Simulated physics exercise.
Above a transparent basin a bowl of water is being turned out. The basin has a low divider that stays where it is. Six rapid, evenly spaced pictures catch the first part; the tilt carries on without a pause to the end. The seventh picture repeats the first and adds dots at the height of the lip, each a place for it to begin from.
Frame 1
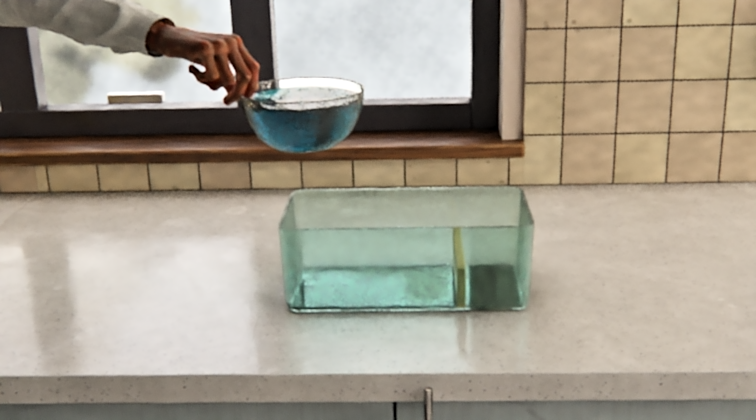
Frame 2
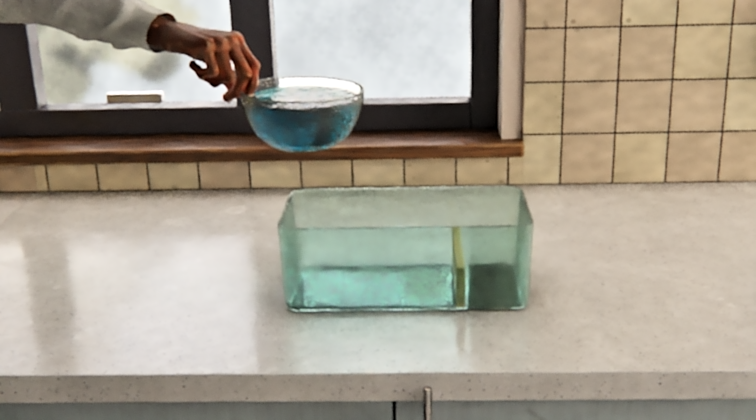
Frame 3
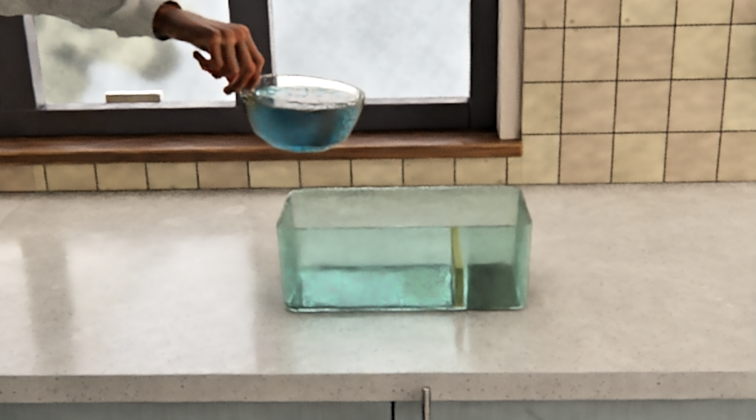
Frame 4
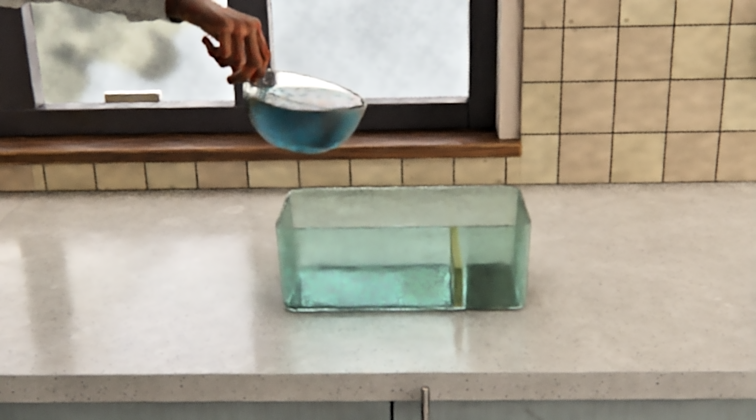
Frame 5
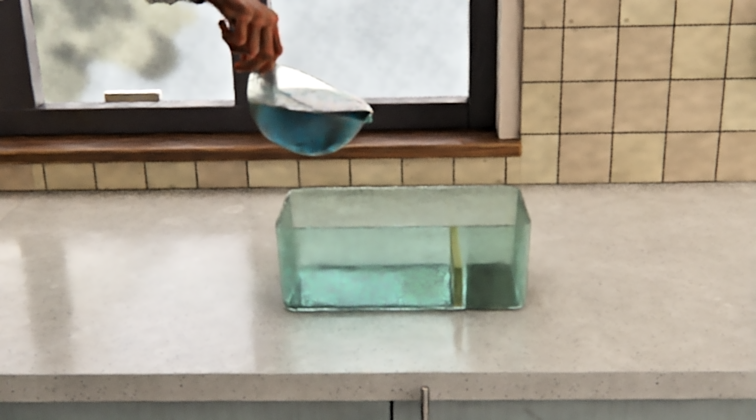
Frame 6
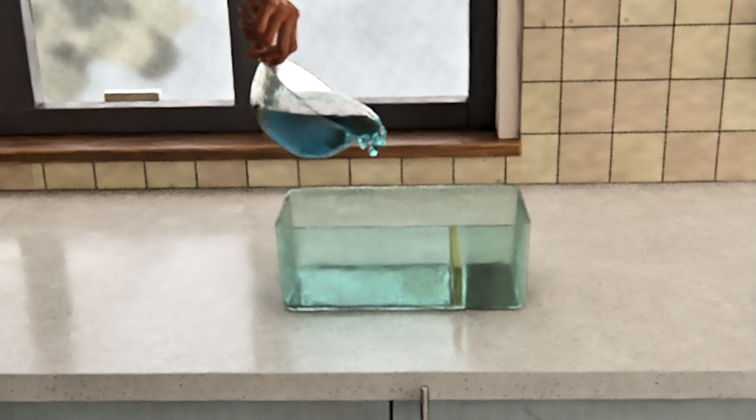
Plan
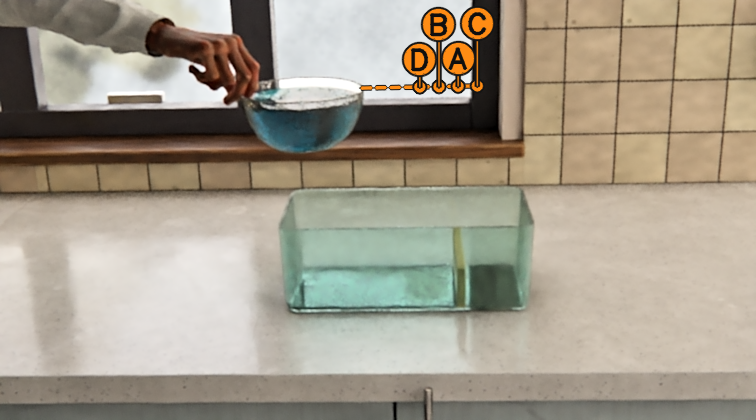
A hand in a pale sleeve holds a clear glass bowl of blue water at the upper left, before a dark-framed window and cream tiles, seen from the front by a still camera. Below it, a pale green transparent basin with shallow water and an upright yellowish strip inside sits on a grey speckled counter. The hand holds the bowl level, then rises and tilts it rightward until blue water spills over its lip.
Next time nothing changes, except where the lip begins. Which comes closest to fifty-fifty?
Place D.
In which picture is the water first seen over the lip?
Picture 5.
On the marked copy, A at (458, 86); B at (438, 86); C at (477, 85); D at (419, 87).
If A is chosen, about 20 % ends left of the wall and 78 % right of it.
If B is chosen, about 34 % ends left of the wall and 63 % right of it; 3 % is lost outside.
If C is chosen, about 18 % ends left of the wall and 69 % right of it; 13 % is lost outside.
If D is chosen, about 51 % ends left of the wall and 44 % right of it; 5 % is lost outside.
